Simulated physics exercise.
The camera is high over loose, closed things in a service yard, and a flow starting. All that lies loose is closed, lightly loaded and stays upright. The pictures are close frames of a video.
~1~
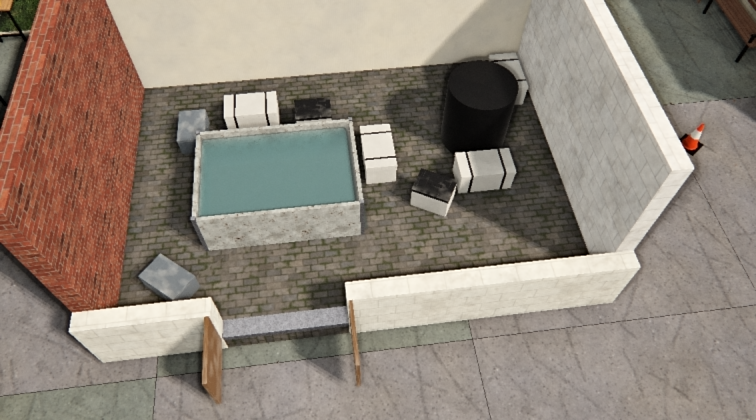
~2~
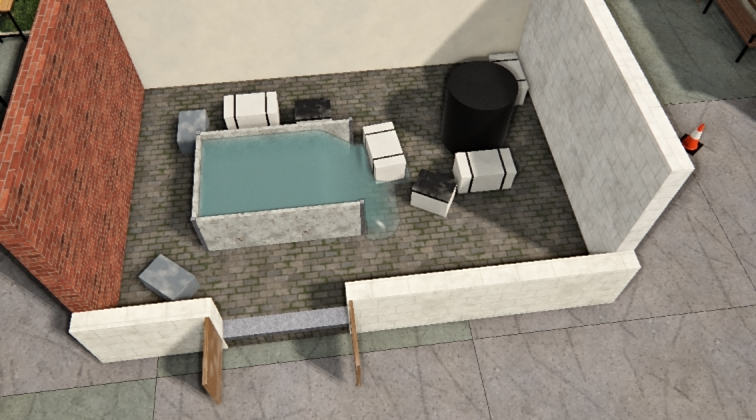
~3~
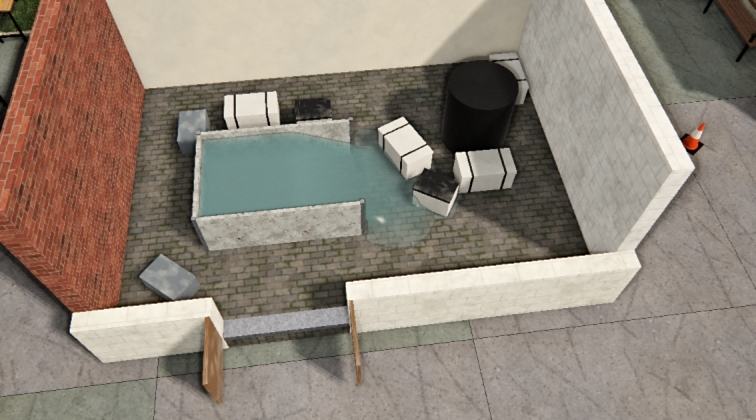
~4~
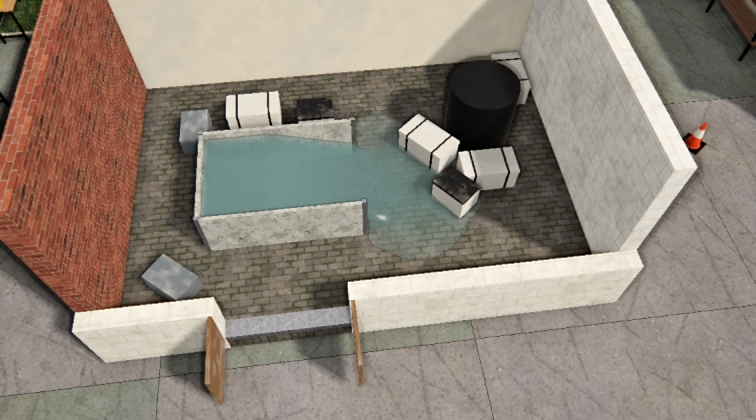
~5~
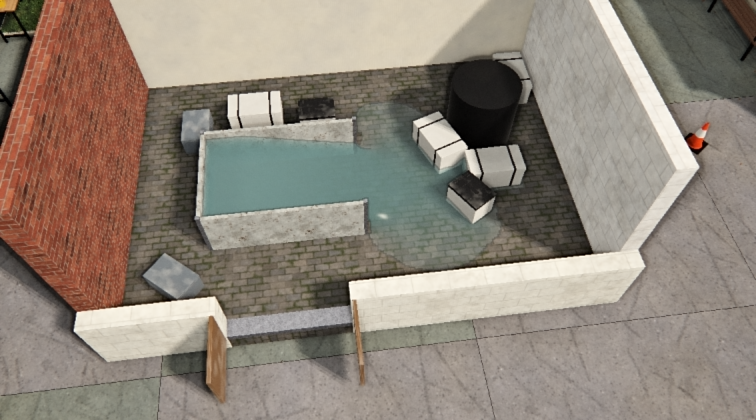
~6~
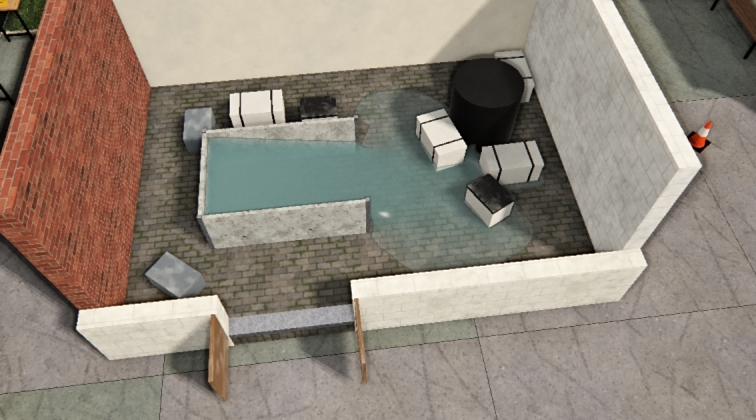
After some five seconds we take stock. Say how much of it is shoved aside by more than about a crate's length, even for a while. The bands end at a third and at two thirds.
It is between one and two thirds.
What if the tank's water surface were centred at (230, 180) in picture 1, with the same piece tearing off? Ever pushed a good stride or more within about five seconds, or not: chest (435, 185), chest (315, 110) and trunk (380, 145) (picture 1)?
In that order: That far or more, under that, pushed that far.
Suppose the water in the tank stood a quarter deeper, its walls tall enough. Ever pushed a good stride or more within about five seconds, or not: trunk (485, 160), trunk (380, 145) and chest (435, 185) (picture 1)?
As listed: Yes, pushed that far, pushed that far.
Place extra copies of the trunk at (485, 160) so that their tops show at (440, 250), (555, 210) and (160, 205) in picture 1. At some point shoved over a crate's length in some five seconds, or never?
As listed: Pushed that far, that far or more, never so far.
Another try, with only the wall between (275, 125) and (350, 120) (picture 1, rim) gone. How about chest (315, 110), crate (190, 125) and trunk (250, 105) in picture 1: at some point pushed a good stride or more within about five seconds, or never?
One after the other: Shifted that much, shifted that much, moved that far.
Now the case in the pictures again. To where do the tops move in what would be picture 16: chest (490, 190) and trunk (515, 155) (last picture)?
Close to (575, 221) and (542, 136).
A moment on, 3 of 8 are well off their spots; 2 afloat.
Next, 3 of 8 are well off their spots; 4 afloat.
Later, 3 of 8 are well off their spots; 4 afloat.
In the end, 4 of 8 are well off their spots, and 4 have been at some point; 4 afloat.
